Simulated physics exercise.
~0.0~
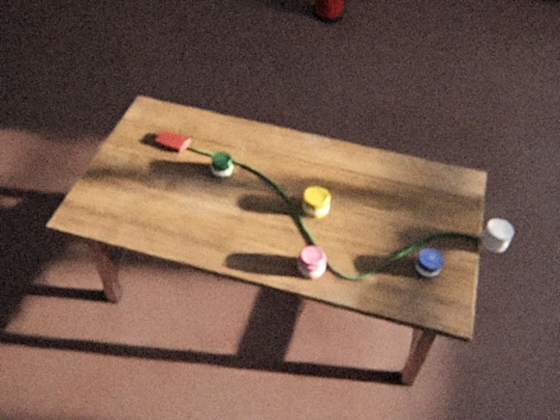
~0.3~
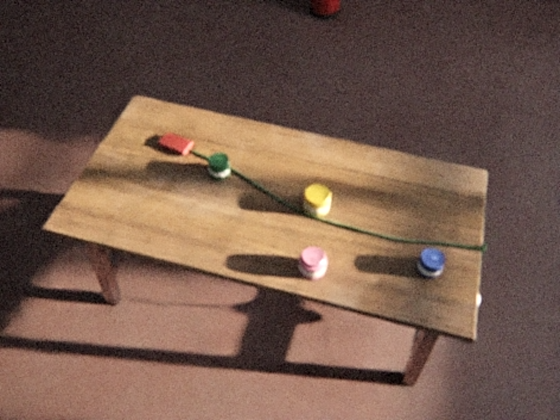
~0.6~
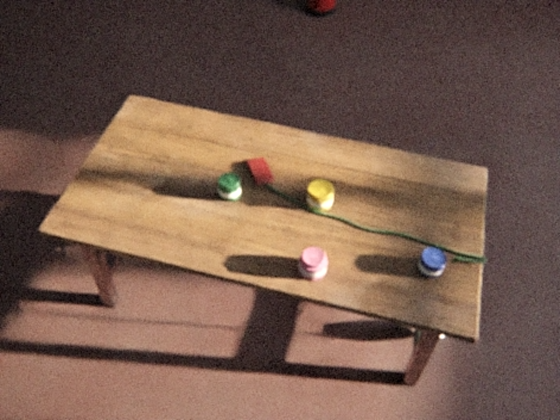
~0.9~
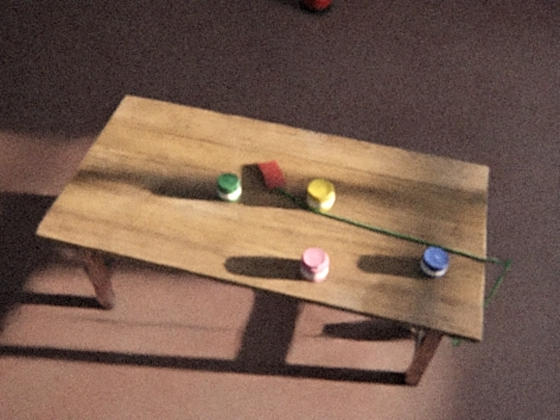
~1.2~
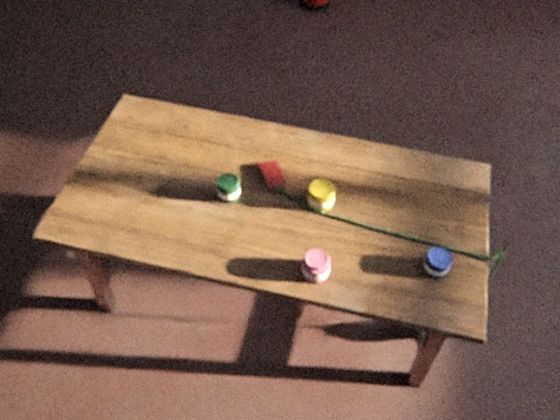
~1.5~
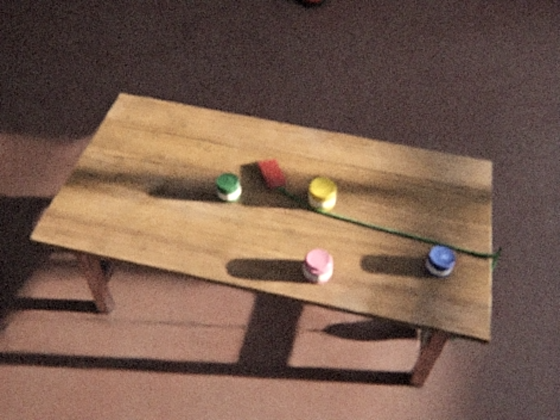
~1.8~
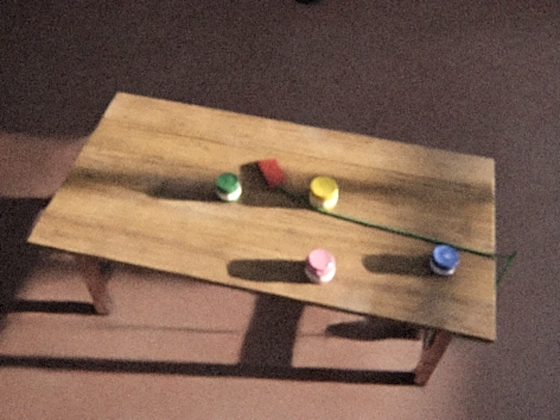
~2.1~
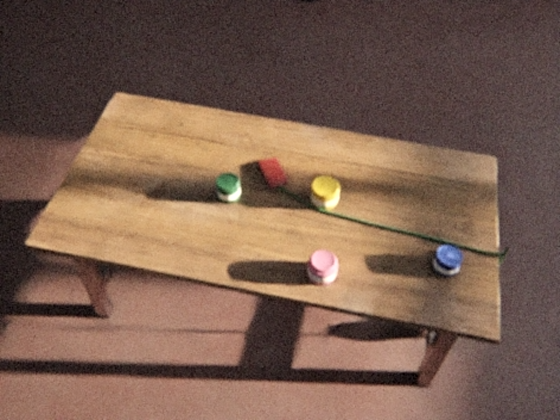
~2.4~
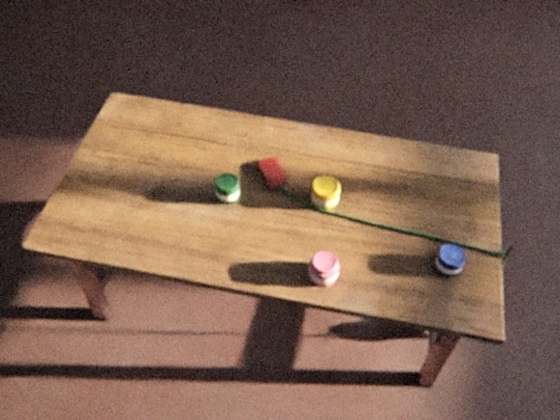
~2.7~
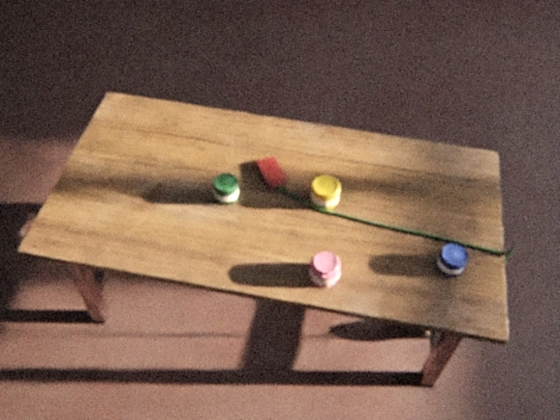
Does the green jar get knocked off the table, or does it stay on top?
The green jar stays on the table. It only slides a short way when the red object is dragged past, then stays put.
